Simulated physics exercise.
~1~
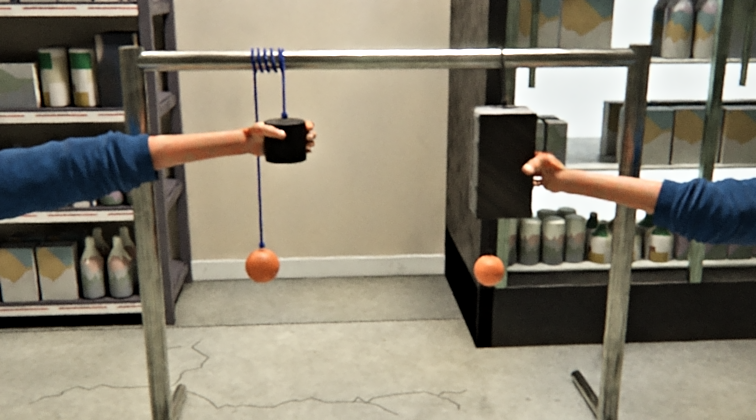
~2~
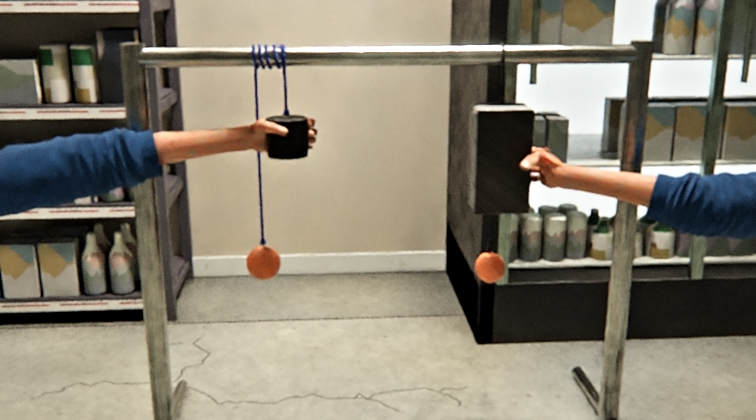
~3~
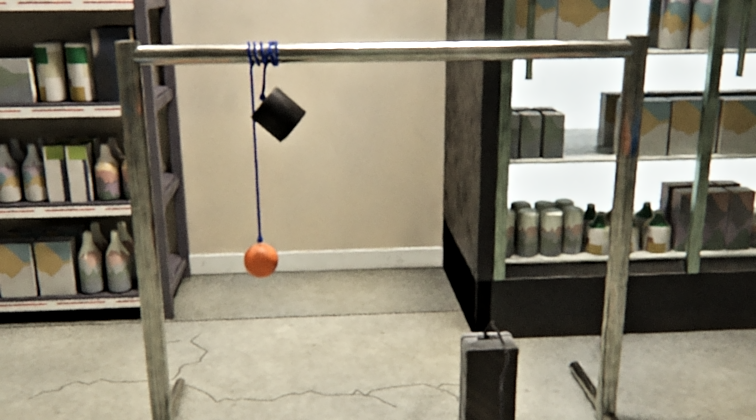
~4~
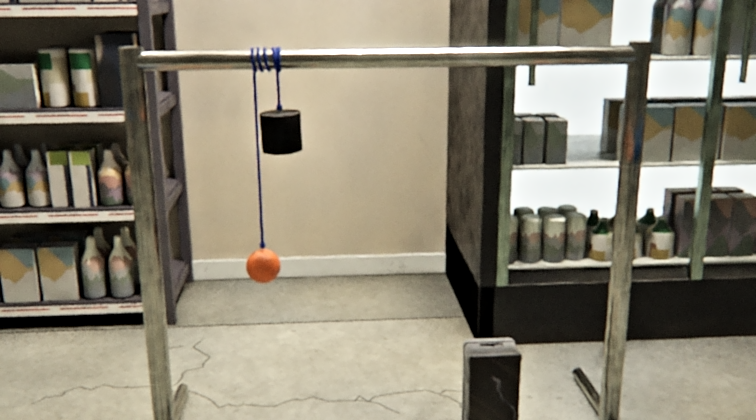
In a shop aisle, two hands hold a black cylinder and a dark grey case, each hung from a metal rail with an orange ball as counterpart. The hands let go, and the cylinder tilts but stays hanging, while the case drops and ends upright on the floor.
